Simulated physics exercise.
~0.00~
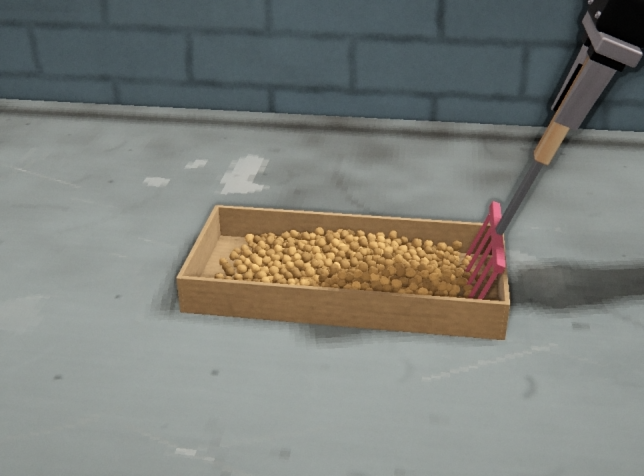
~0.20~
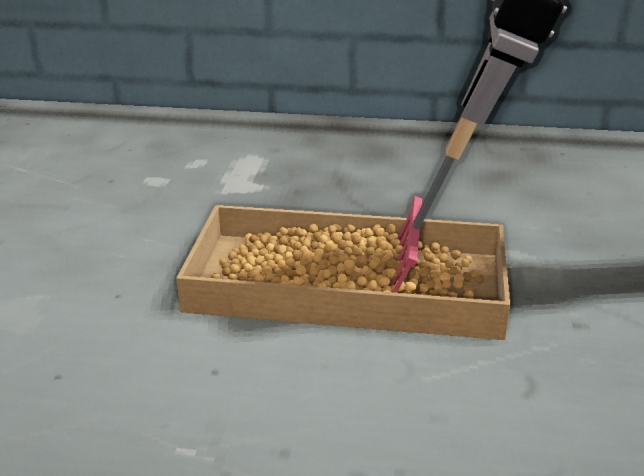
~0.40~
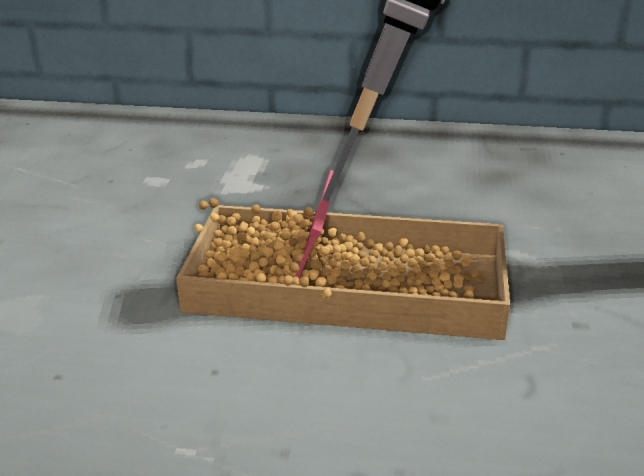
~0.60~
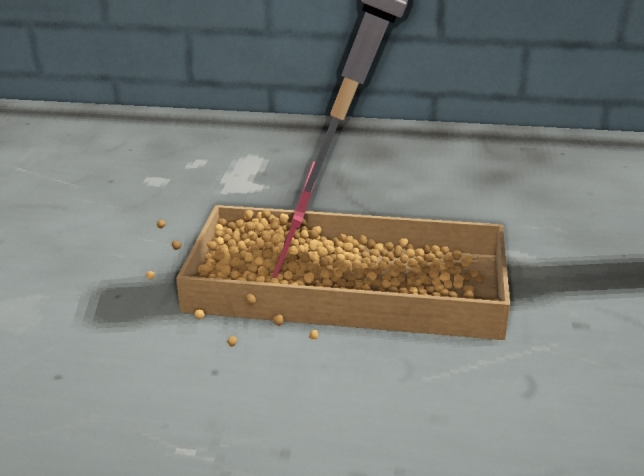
A pale, scuffed grey surface in front of a blue-grey brick wall is seen from slightly above. On it sits a long, shallow wooden trough holding a bed of tan dried chickpeas, with a pink comb held by a dark robot arm at its right end. The arm draws the comb leftward through the chickpeas, heaping them toward the left end. As the comb moves past the middle, a few spill over the trough's rim. It stops short of the left end, with several chickpeas scattered outside and nearly all the rest still in the trough.
